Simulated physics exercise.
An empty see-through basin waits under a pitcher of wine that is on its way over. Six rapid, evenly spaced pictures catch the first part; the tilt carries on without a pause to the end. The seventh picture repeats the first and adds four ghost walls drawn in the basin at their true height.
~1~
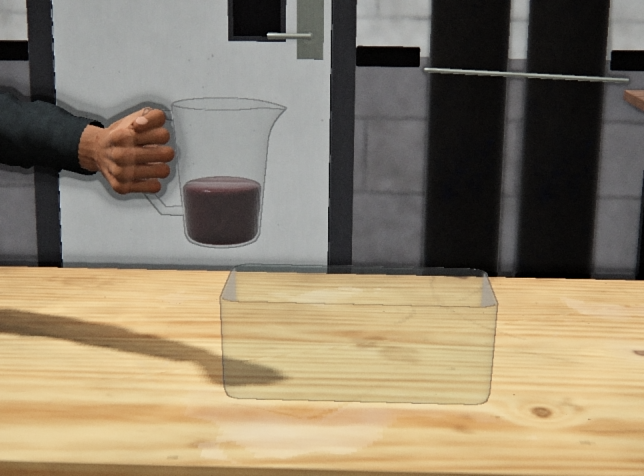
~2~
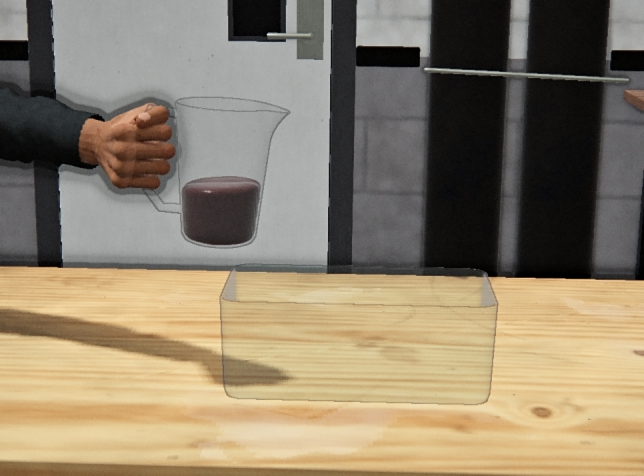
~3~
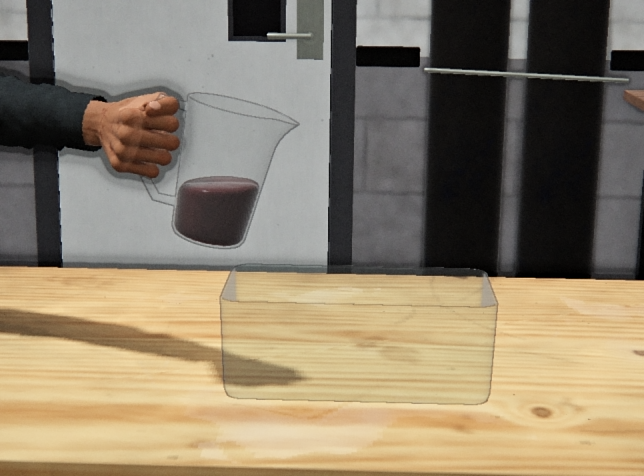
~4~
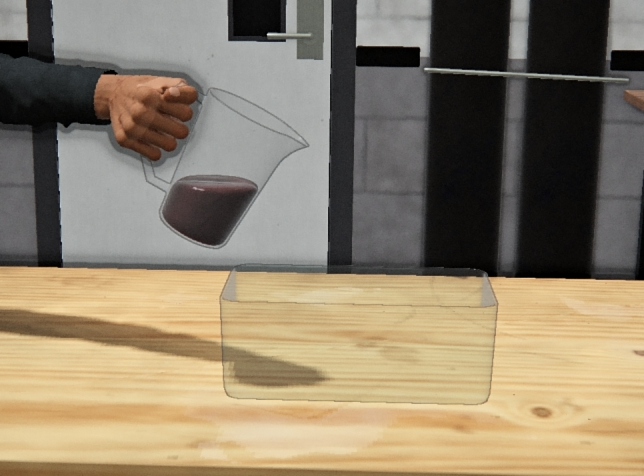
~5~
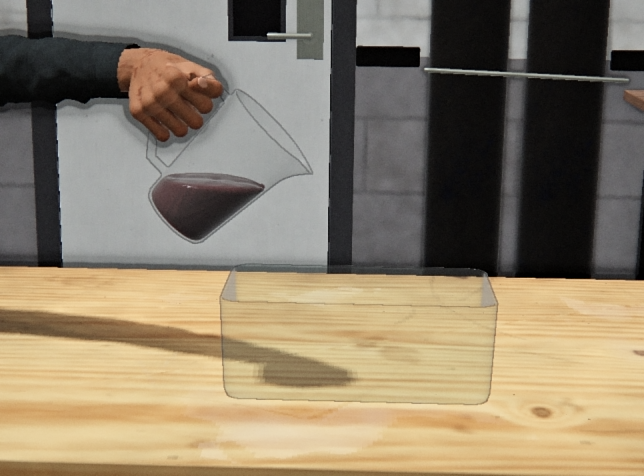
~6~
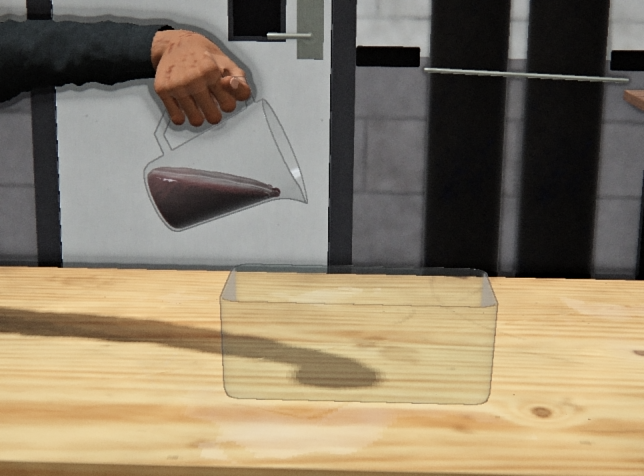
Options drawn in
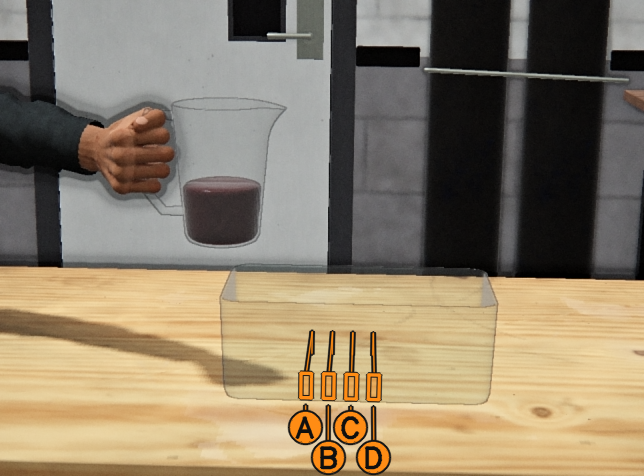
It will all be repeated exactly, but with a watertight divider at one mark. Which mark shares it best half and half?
B.
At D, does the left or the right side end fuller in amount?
The left one.
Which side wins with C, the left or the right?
The left side.
On the marked copy, A at (305, 405); B at (328, 406); C at (350, 406); D at (373, 407).
With A, about 9 % ends left of the wall and 90 % right of it.
With B, about 54 % ends left of the wall and 46 % right of it.
With C, about 87 % ends left of the wall and 8 % right of it; 5 % is lost outside.
With D, about 85 % ends left of the wall and 12 % right of it; 4 % is lost outside.
